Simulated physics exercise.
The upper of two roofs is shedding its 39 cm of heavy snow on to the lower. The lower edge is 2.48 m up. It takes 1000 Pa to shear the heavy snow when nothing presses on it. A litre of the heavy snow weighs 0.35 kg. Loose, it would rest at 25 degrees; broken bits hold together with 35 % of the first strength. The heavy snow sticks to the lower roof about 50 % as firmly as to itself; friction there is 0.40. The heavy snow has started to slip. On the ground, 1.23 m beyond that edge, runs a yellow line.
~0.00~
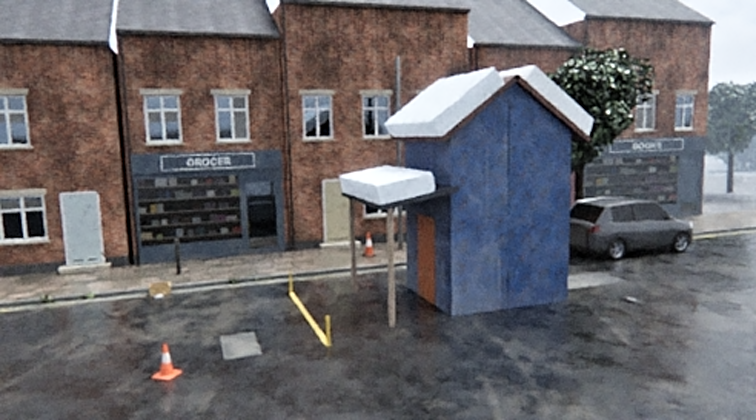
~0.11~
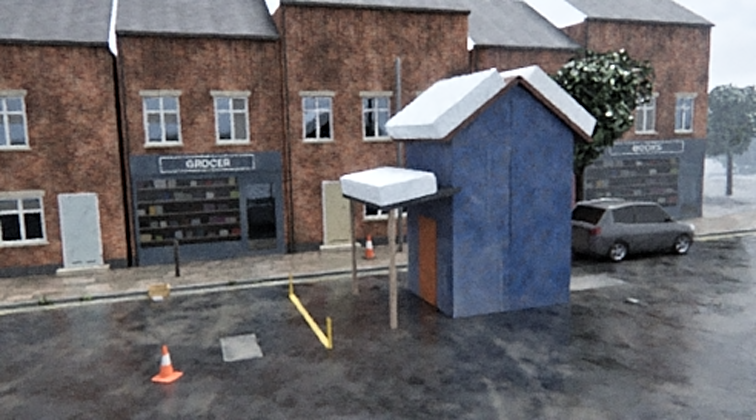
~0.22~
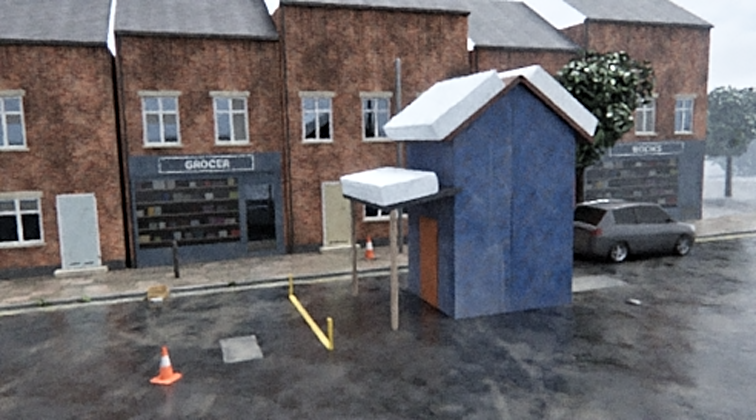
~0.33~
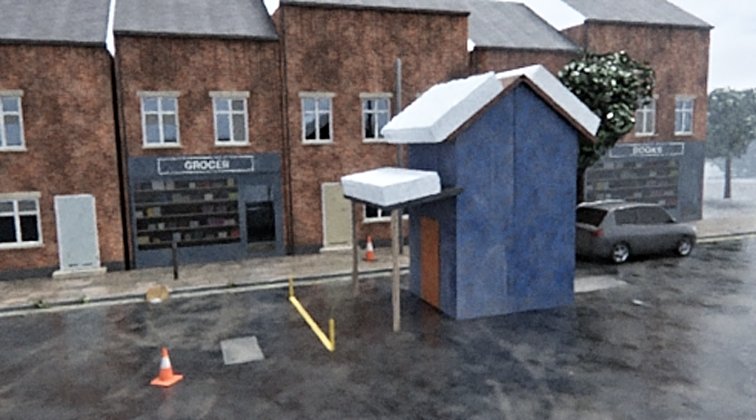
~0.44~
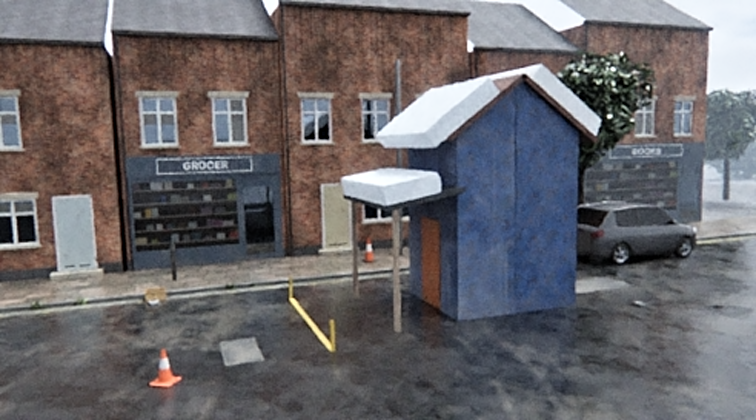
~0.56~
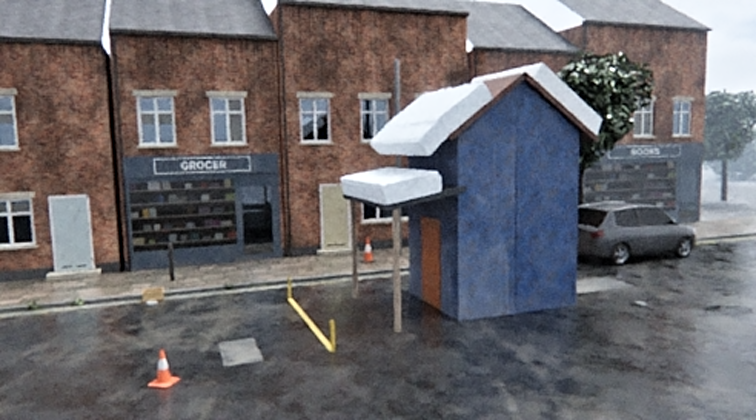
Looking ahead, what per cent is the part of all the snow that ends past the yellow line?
The part of all the snow that ends past the yellow line is near 31 %.
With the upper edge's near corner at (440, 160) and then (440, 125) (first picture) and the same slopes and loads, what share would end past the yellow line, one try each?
In turn about 4 %, 45 %.
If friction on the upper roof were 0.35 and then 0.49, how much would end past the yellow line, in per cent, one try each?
In turn about 20 %, 8 %.
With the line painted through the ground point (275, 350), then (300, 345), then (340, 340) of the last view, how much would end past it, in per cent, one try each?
In turn about 10 %, 18 %, 40 %.
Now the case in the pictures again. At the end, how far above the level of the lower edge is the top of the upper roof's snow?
Some 0.5 m.
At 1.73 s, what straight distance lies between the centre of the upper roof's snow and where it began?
Some 3.6 m.
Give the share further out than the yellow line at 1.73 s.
Some 12 per cent.
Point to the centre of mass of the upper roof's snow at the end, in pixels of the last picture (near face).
Near (330, 316).
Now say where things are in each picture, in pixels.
Front end of the heavy snow at (440, 116), in the first frame.
Front end of the heavy snow at (441, 117), its middle shifted 2.0 cm, 1 % of it past the upper edge, in one piece, in the second frame.
Front end of the heavy snow at (440, 118), its middle shifted 8.4 cm, 5 % of it past the upper edge, in one piece, in the third frame.
Front end of the heavy snow at (438, 136), its middle shifted 19 cm, 11 % of it past the upper edge, in one piece, in the fourth frame.
Front end of the heavy snow at (434, 124), its middle shifted 34 cm, 20 % of it past the upper edge, in one piece, in the fifth frame.
Front end of the heavy snow at (427, 135), its middle shifted 55 cm, 32 % of it past the upper edge, cracking, in the sixth frame.
By 1.09 s, none is below the lower edge and 0 % is past the line.
By 1.73 s, 45 % is below the lower edge and 12 % is past the line.
By 2.36 s, 69 % is below the lower edge and 30 % is past the line.
By 3.00 s, 70 % is below the lower edge and 31 % is past the line.
By 3.30 s, at the end, 70 % is below the lower edge and 31 % is past the line.
